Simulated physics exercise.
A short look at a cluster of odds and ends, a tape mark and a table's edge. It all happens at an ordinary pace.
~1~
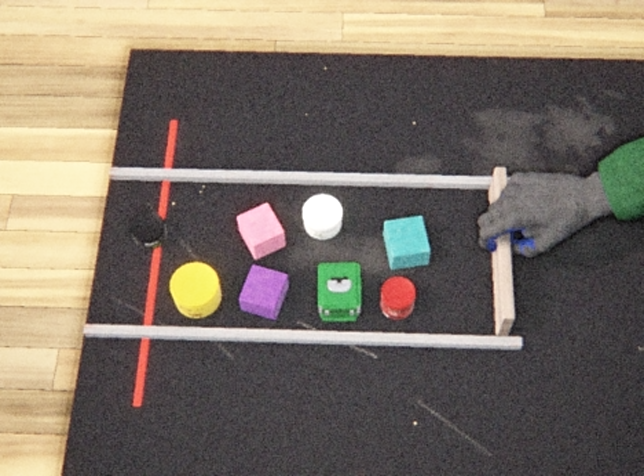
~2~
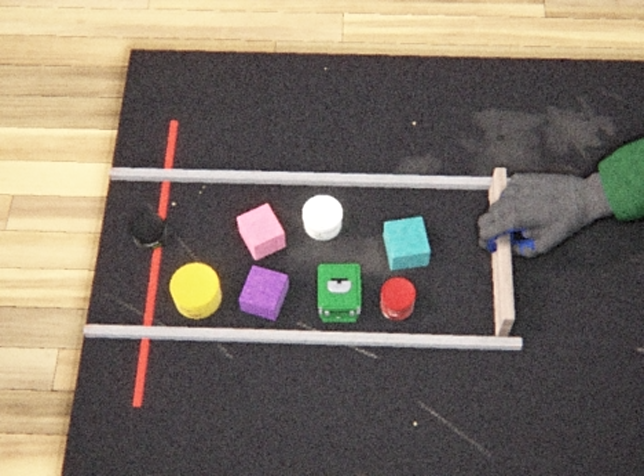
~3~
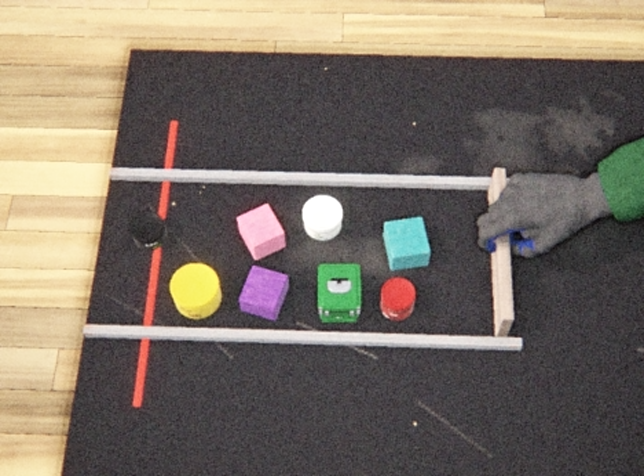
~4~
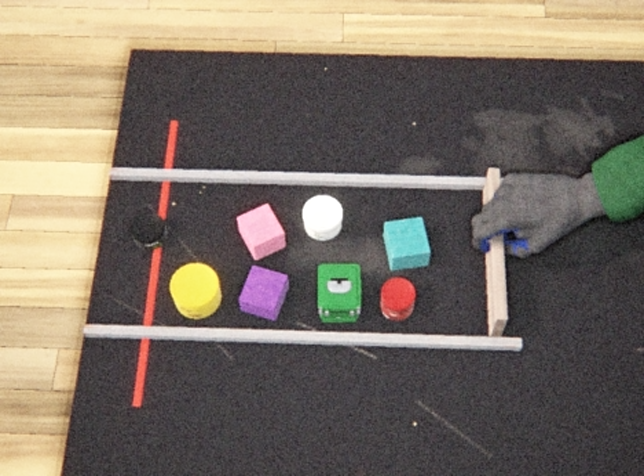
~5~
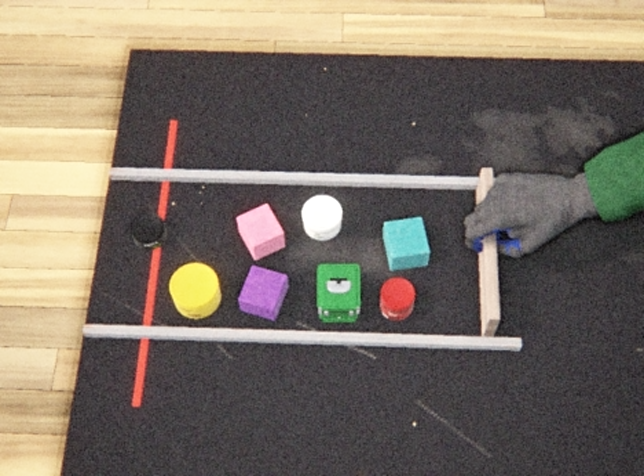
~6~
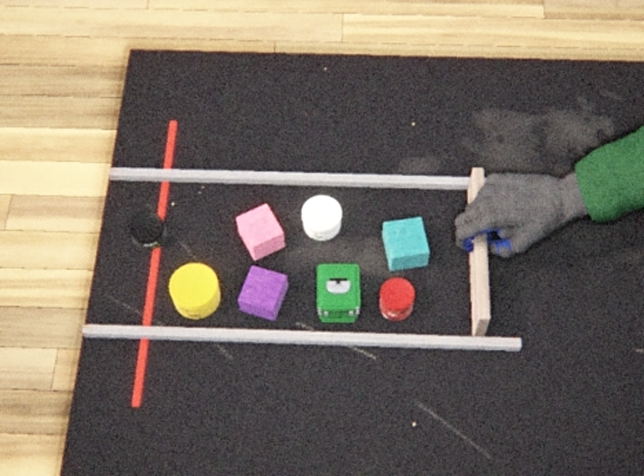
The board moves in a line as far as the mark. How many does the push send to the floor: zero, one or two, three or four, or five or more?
The number that fall off is three or four.
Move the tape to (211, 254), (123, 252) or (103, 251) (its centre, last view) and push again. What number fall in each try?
In that order 1, 5 and 8.
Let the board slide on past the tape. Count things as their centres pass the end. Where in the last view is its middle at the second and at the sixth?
At (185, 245) for the second, at (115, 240) for the sixth.
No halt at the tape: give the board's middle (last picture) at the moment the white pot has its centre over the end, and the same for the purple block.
Its middle is around (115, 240) and around (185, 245).
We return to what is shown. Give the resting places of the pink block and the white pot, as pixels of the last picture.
Near (103, 220) and (142, 201).
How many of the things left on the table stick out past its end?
It comes to 2.
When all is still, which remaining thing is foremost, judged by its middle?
The pink block ends nearest.
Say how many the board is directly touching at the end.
It touches 3.
Soon after, none off yet; black tub at rest near (148, 231); yellow tub at rest near (195, 291); pink block at rest near (261, 232).
Then, none off yet; black tub at rest near (148, 231); yellow tub moved about its own width near (147, 287); pink block moved about its own width near (226, 228).
Further on, none off yet; black tub moved about its own width near (116, 230); yellow tub tipped well over near (62, 284); pink block moved well along near (149, 222).
At rest, the number that fall off is three or four; fallen, purple block, yellow tub and black tub.
